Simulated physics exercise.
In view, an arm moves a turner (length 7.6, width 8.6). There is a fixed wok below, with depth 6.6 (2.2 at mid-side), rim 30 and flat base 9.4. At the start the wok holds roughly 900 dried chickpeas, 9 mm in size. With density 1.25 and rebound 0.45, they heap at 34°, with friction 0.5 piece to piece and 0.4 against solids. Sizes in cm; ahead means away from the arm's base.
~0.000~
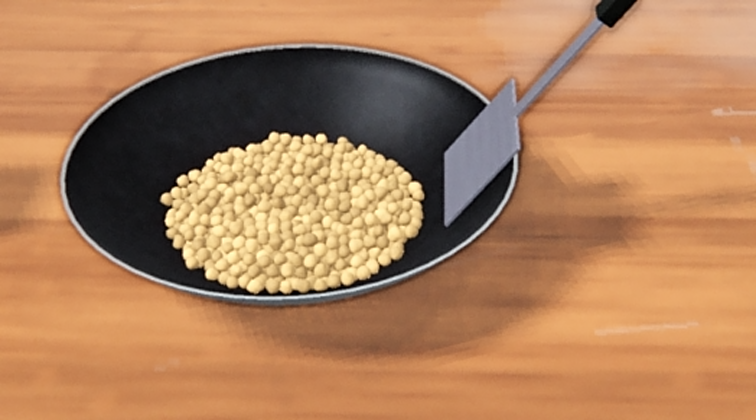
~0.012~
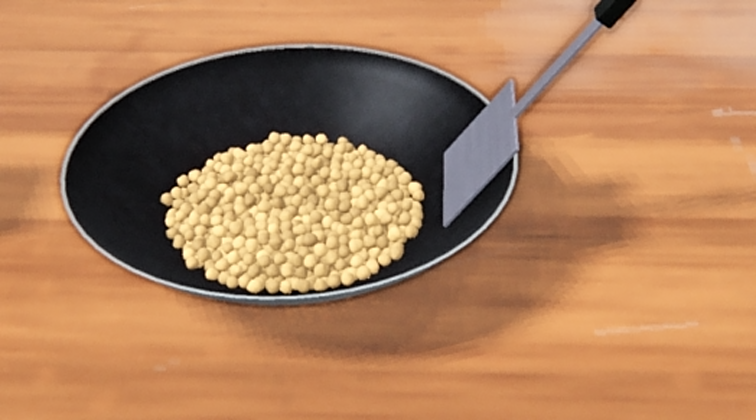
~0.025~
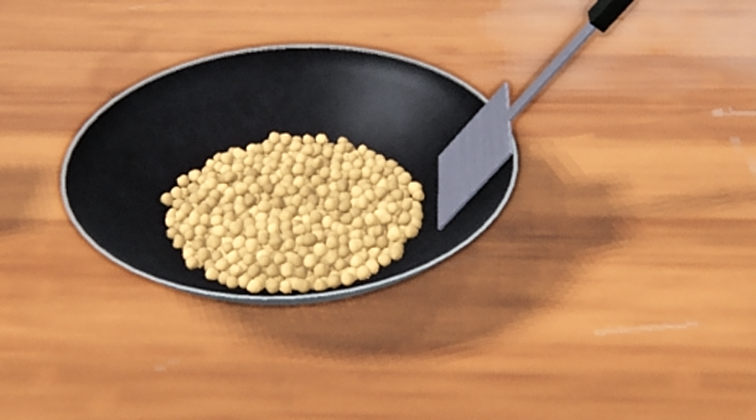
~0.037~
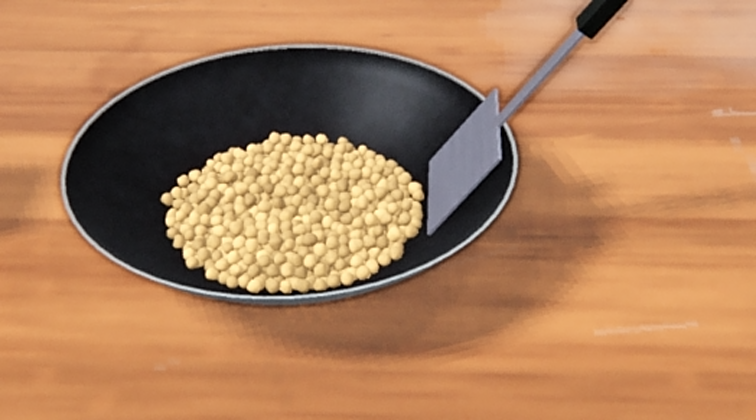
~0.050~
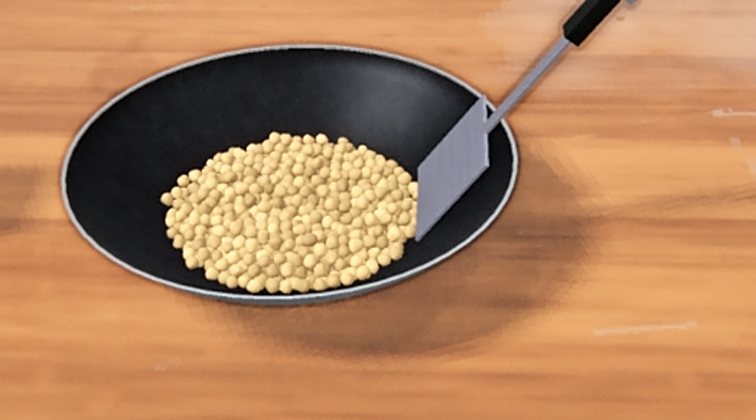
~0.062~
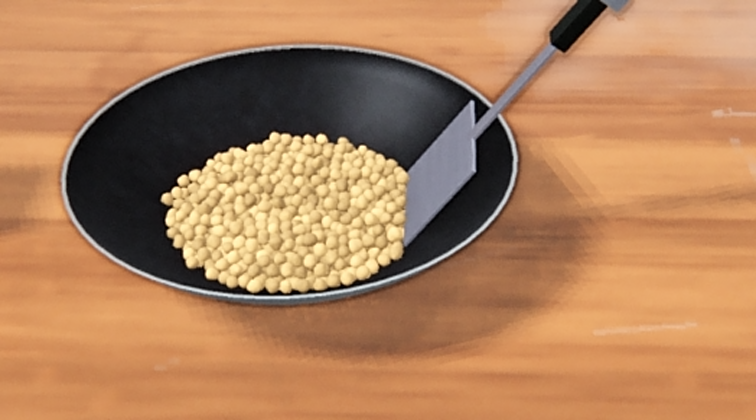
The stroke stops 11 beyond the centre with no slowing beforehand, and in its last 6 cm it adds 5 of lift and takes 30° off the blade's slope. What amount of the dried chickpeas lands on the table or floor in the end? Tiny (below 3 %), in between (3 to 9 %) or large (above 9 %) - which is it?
Large, so above 9 %.
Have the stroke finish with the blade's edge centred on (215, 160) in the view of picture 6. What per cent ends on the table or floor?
0 %, roughly.
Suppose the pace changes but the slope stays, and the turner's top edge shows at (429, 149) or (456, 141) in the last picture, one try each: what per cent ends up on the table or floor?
Roughly 45 and 30 percent.
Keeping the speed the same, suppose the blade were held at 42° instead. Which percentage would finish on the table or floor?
I'd expect near 20 percent then.
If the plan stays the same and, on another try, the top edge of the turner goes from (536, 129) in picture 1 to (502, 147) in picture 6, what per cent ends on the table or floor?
Off the vessel, on the table or floor: Some 15 percent.
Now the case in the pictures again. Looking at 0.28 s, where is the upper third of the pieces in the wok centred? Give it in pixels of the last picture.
The middle sits at approx. (147, 167).
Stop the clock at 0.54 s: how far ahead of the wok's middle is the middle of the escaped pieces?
22 cm.
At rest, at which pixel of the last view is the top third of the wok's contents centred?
(164, 192).
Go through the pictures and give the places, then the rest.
In the first picture, the turner top edge at (516, 112), sloping 54°; upper third of the load around (292, 200), from x 170 to 420, top at y 140; 900 in the wok.
In the second picture, the turner top edge at (515, 113), sloping 54°; upper third of the load around (292, 200), from x 170 to 420, top at y 140.
In the third picture, the turner top edge at (509, 116), sloping 54°; upper third of the load around (292, 200), from x 170 to 420, top at y 140.
In the fourth picture, the turner top edge at (498, 122), sloping 54°; upper third of the load around (292, 200), from x 170 to 420, top at y 140.
In the fifth picture, the turner top edge at (486, 129), sloping 54°; upper third of the load around (292, 200), from x 170 to 420, top at y 140.
In the sixth picture, the turner top edge at (474, 134), sloping 54°; upper third of the load around (296, 200), from x 170 to 420, top at y 140; 900 in the wok.
After 0.17 s, sloping 54°, highest piece 8 above the table; 900 in the wok.
After 0.28 s, sloping 48°, highest piece 8 above the table; 900 in the wok.
After 0.54 s, sloping 24°, highest piece 9 above the table; 698 in the wok, 128 on the table or floor, 74 on the blade or in flight.
After 1.59 s, sloping 24°, highest piece 6 above the table; 698 in the wok, 202 on the table or floor.
In the end, 698 in the wok, 202 on the table or floor. That is 22 % on the table or floor.
